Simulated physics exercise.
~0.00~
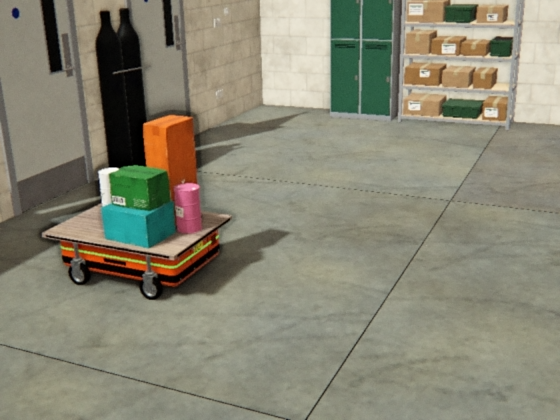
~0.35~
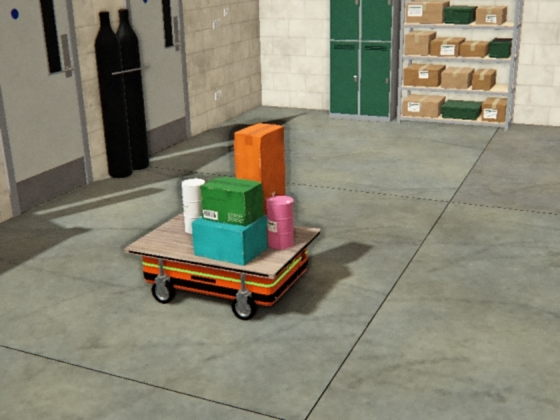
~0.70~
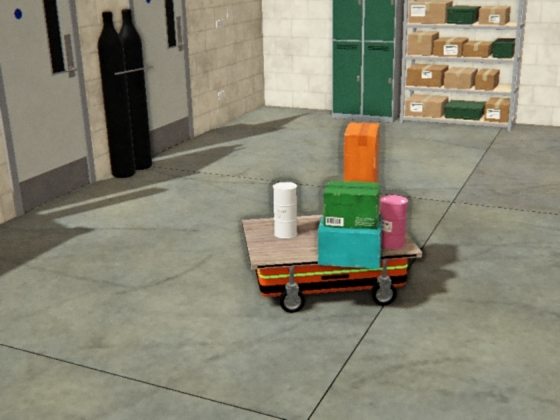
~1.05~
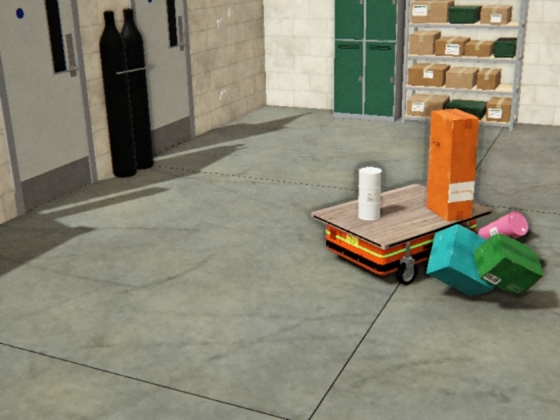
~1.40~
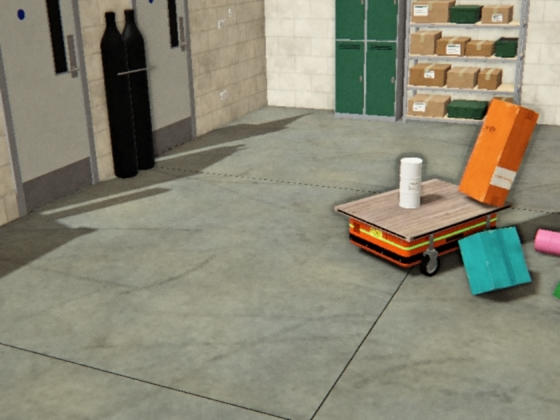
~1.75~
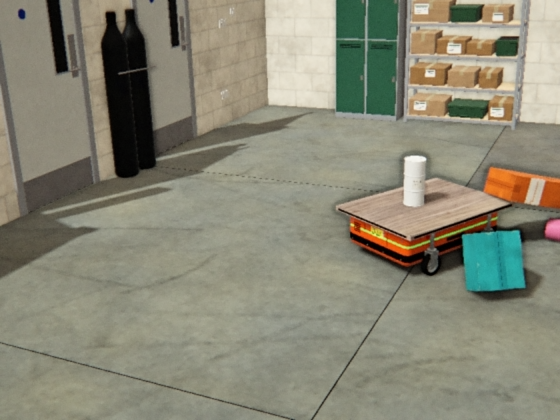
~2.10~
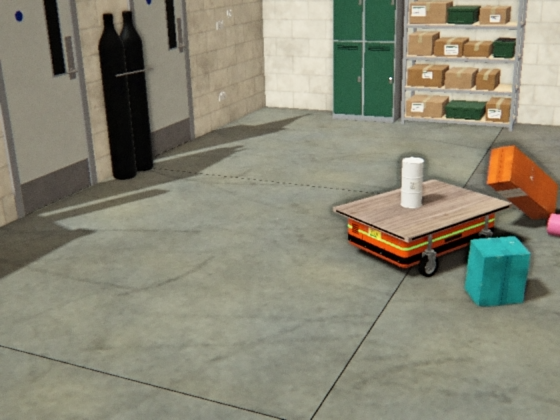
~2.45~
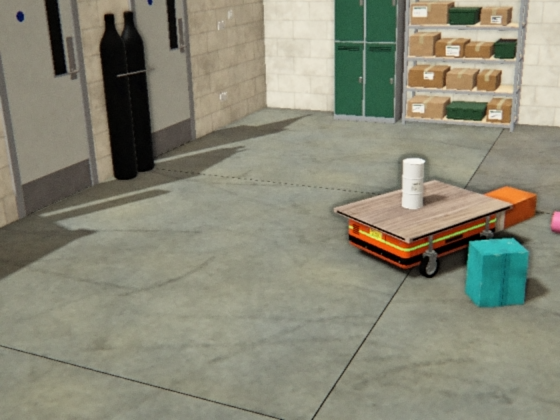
In the video, a flat cart carrying five items rolls right across a concrete floor and turns; the green box, turquoise box and pink canister fall off, then the orange box topples off after them, and the cart stops with only the white canister upright on its deck.
